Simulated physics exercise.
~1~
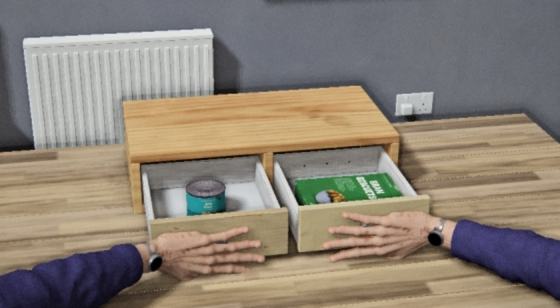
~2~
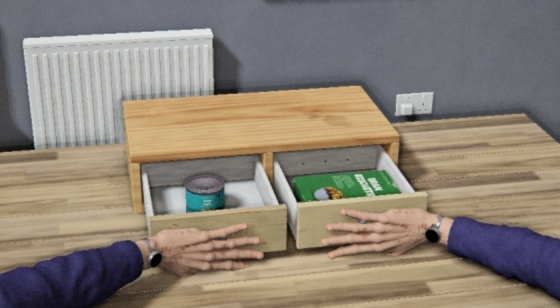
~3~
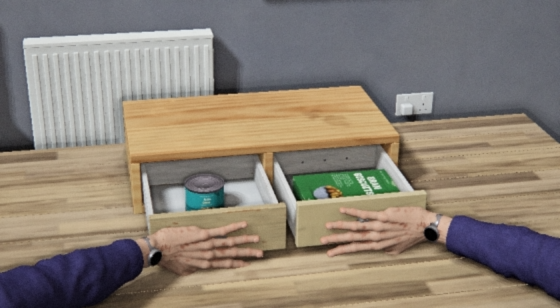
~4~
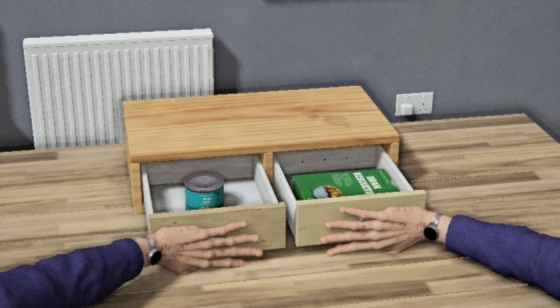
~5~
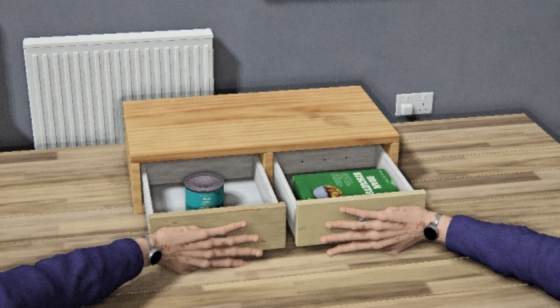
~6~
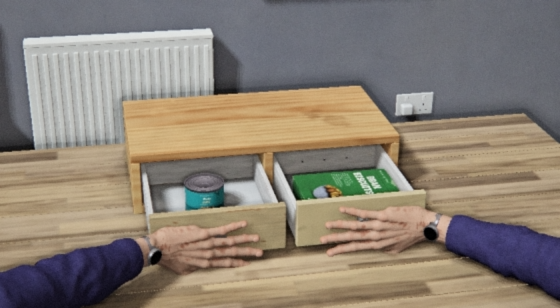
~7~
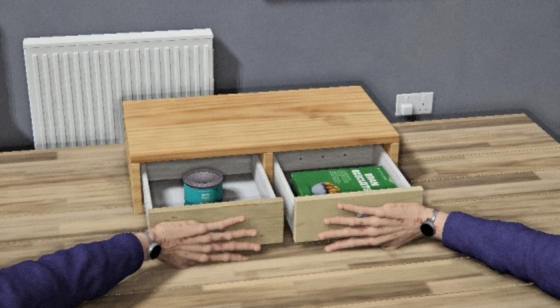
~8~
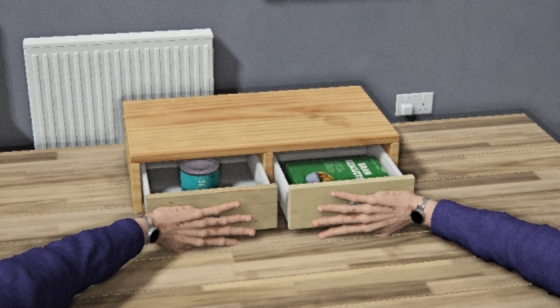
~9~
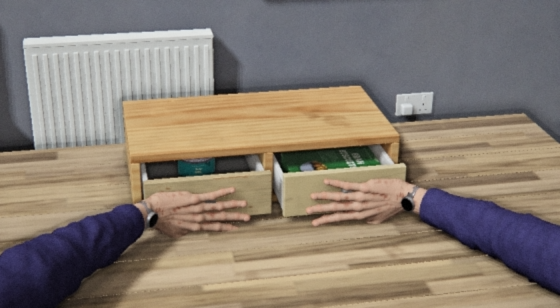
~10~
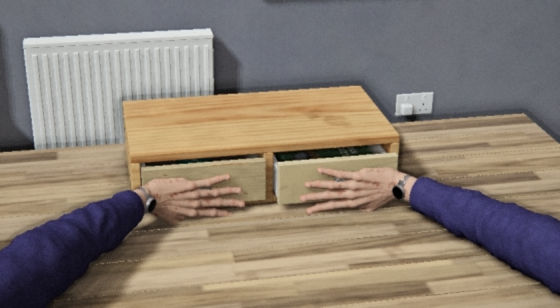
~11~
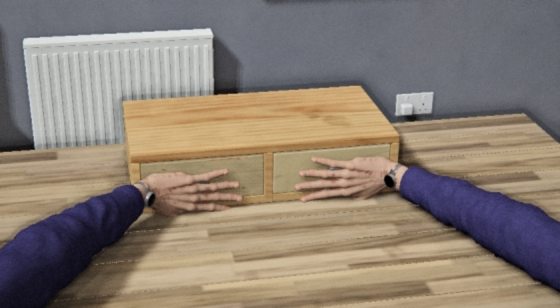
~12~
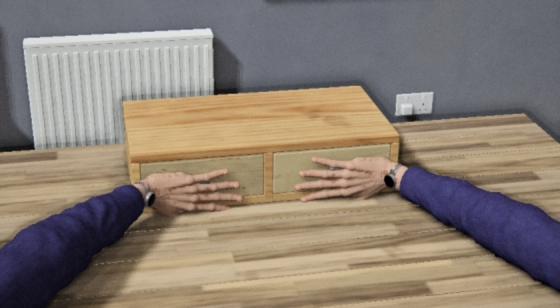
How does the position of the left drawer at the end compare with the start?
At the start the left drawer stands open with the turquoise tin showing inside. By the end it has been pushed back into the wooden chest and is closed.
